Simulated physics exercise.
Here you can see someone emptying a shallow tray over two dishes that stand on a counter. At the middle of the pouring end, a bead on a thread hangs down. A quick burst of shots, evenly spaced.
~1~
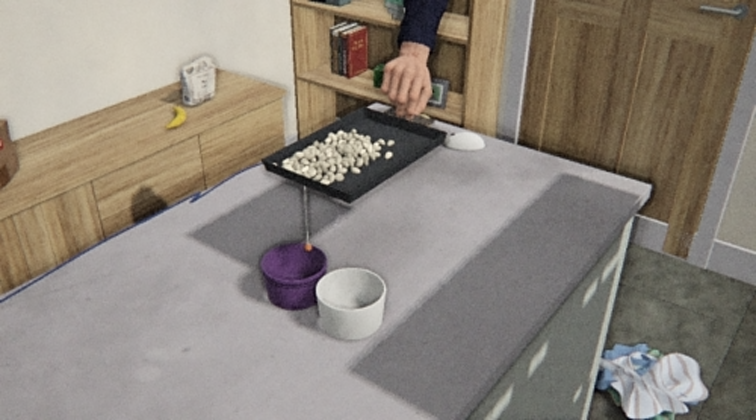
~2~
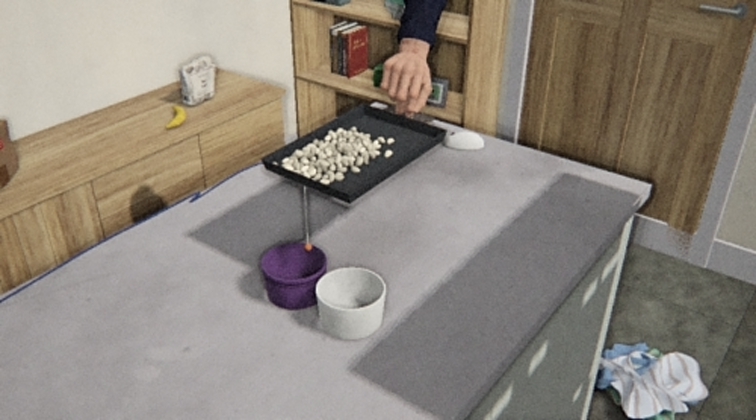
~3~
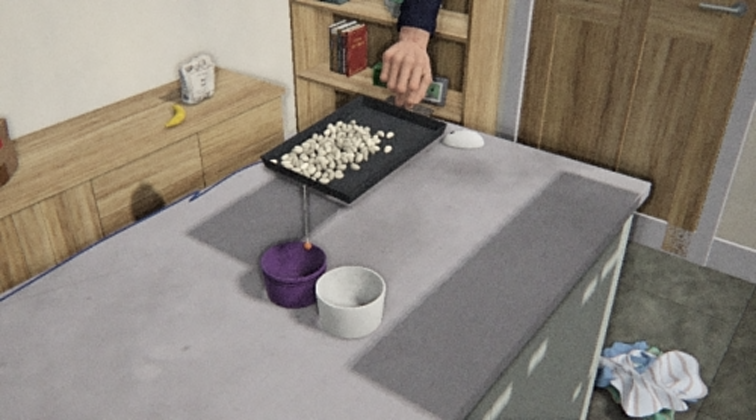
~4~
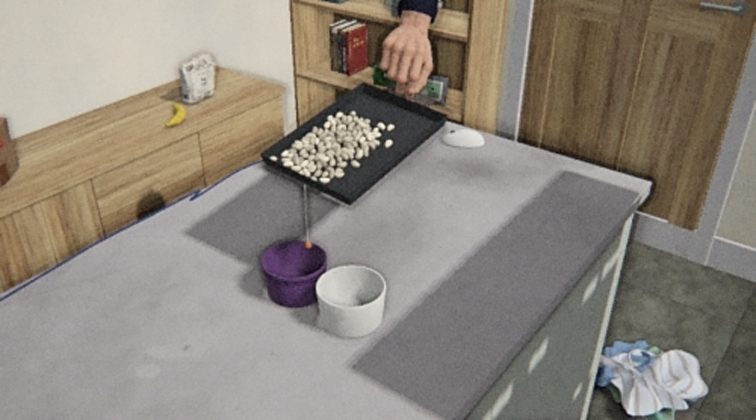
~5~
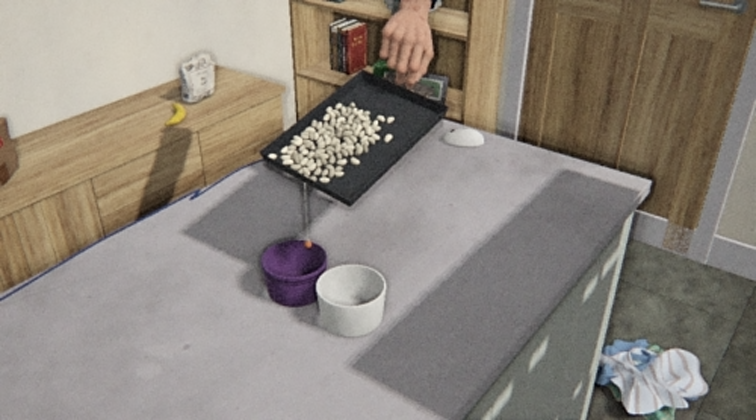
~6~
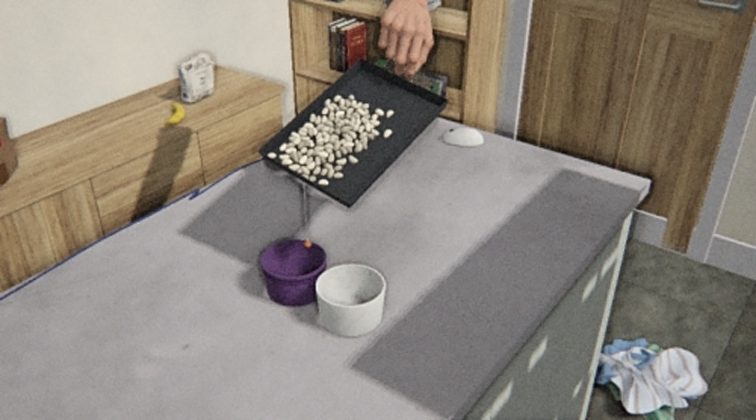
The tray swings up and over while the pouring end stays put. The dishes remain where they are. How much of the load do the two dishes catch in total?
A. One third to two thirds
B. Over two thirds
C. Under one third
Answer: B.
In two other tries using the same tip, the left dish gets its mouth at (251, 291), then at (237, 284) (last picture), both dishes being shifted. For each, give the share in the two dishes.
Trial 1 about 0 %, trial 2 about 0 %.
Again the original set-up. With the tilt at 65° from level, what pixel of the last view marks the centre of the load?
I'd put the middle of the pieces at roughly (336, 173).
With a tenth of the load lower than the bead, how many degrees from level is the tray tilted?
About 80°.
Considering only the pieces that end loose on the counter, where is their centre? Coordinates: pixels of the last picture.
I'd mark it at about (349, 279).
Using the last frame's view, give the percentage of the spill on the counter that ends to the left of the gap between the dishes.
Roughly 40 in a hundred.
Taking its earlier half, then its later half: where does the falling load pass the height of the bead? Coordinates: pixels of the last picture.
Near (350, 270) and later near (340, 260).
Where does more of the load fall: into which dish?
That would be the right-hand one.
Soon, tray tipped steeply; nearly all on the tray; a stray few in the right dish; a stray few in the air.
A while on, tray tipped past a quarter turn; about a quarter on the tray; about half in the right dish; a stray few outside both; about a quarter in the air.
Towards the end, tray tipped past a quarter turn; most in the right dish; a stray few in the left dish; about a quarter outside both.
Finally, tray tipped past a quarter turn; most in the right dish; a stray few in the left dish; about a quarter outside both.
